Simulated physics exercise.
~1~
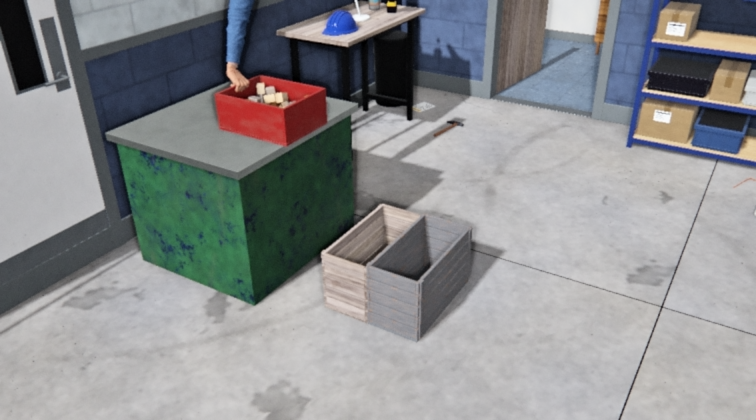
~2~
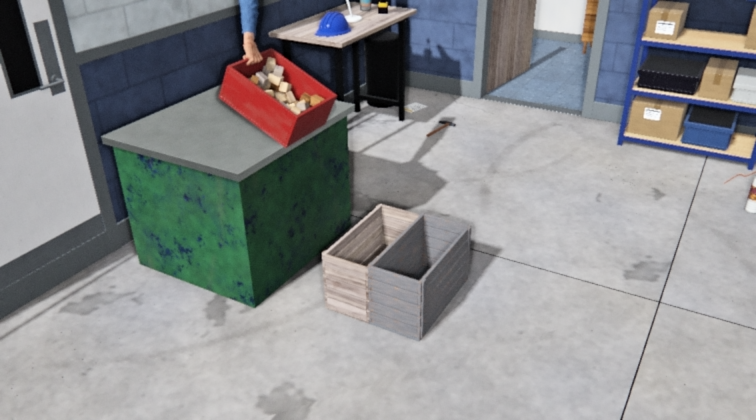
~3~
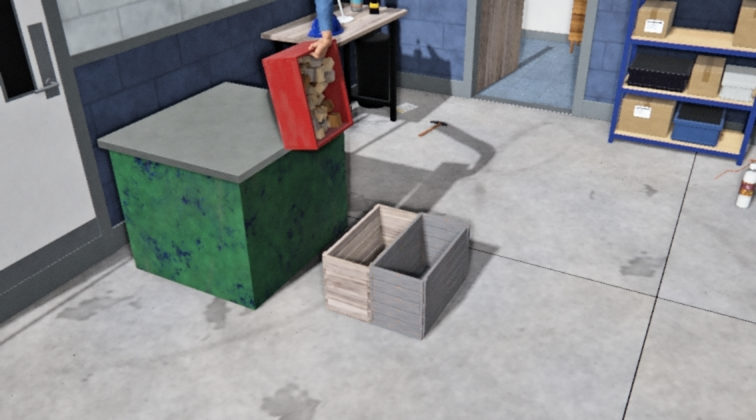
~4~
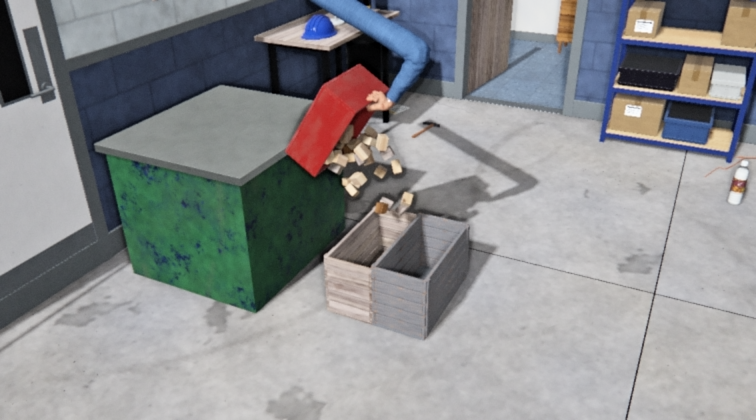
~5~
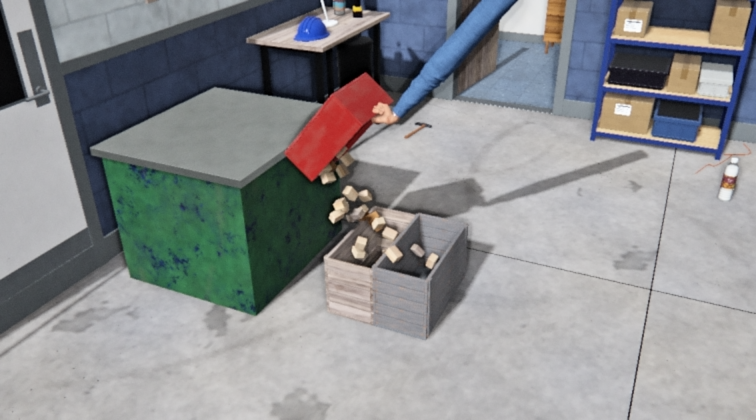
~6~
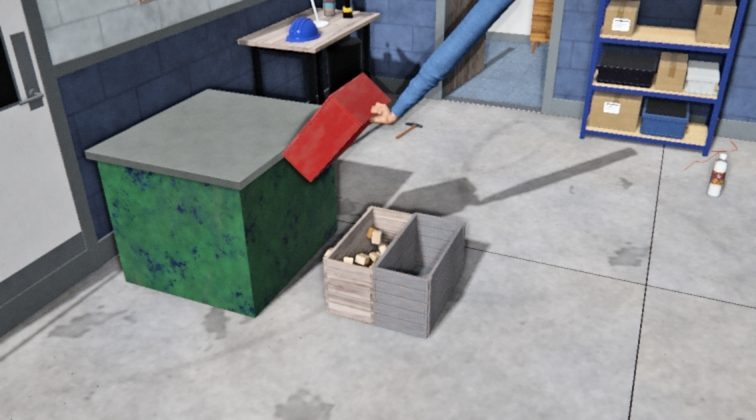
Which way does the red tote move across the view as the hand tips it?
The red tote moves to the right as it is tipped over the edge of the bench.
